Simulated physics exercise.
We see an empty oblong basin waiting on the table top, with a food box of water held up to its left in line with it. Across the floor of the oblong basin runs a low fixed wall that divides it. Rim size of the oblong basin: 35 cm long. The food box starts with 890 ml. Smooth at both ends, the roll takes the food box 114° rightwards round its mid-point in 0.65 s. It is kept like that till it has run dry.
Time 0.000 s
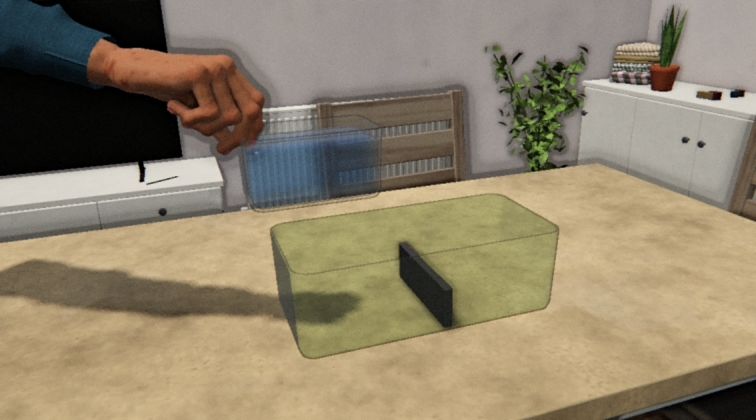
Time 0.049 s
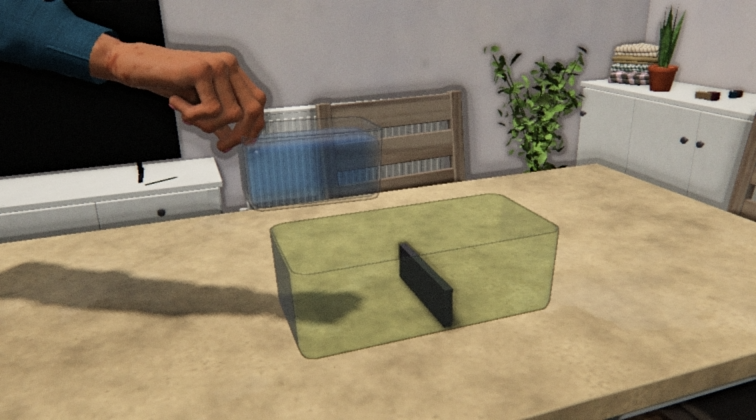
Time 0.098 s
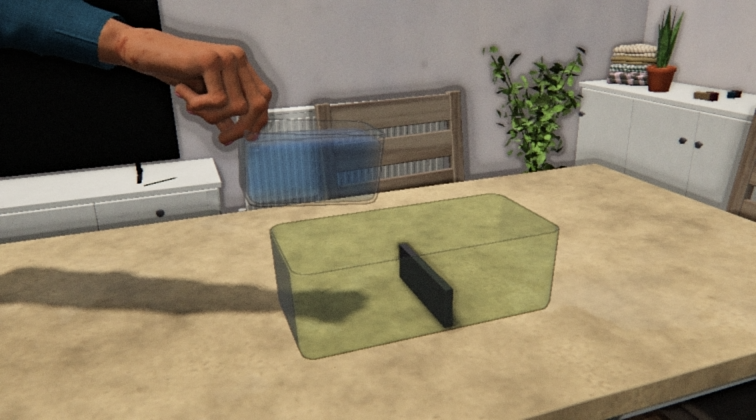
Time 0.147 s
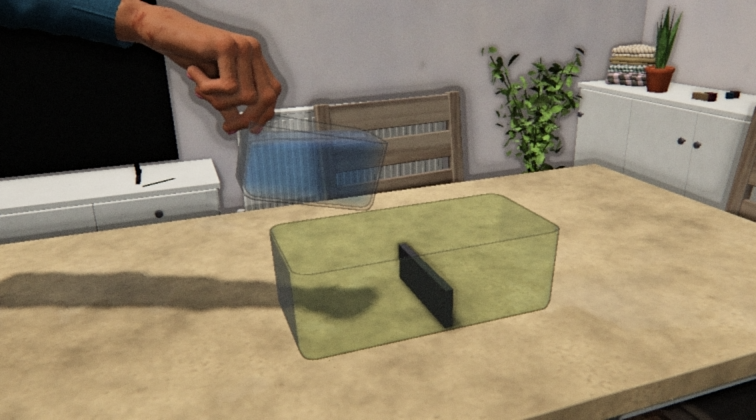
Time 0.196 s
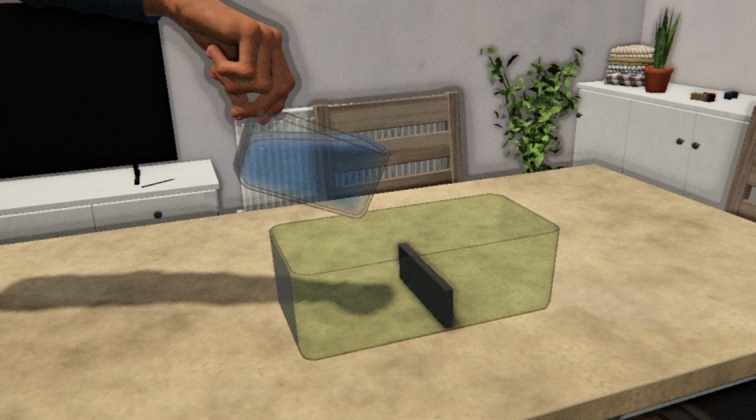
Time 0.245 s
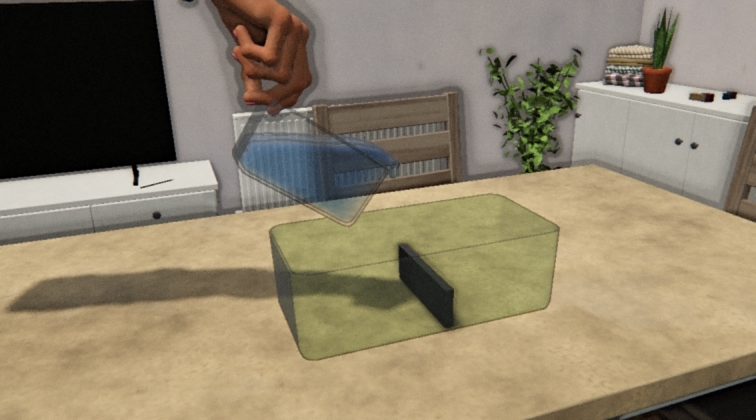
Clear food box of blue water tilting steadily rightwards beneath a hand, above an empty greenish oblong basin on a table.
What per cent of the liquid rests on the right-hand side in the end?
22 percent.
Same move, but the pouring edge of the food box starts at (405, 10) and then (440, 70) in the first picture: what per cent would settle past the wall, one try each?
Try 1: Approx. 75 %; try 2: Approx. 85 %.
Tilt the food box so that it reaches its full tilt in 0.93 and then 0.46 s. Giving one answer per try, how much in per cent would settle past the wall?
Roughly 40 per cent the first time and 10 per cent the second.
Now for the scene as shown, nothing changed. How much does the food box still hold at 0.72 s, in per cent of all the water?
What remains is about 2 percent of it all.
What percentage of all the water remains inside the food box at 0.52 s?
Close to 16 in a hundred.
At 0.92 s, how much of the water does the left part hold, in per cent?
Some 74 per cent.
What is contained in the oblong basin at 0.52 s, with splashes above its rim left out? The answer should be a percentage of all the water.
62 %, roughly.
Then, 0.52 s in, the tilt is 102° and 17 per cent is still to pour, 41 is left of the wall and 21 right of it.
Then, 0.72 s in, the tilt is 114° and 2 per cent is still to pour, 70 is left of the wall and 21 right of it.
Then, 0.92 s in, the tilt is 114° and 0 per cent is still to pour, 74 is left of the wall and 22 right of it.
Then, 1.15 s in, the tilt is 114° and 0 per cent is still to pour, 74 is left of the wall and 23 right of it.
Finally, 74 per cent lies left of the wall, 22 right of it and 3 outside.
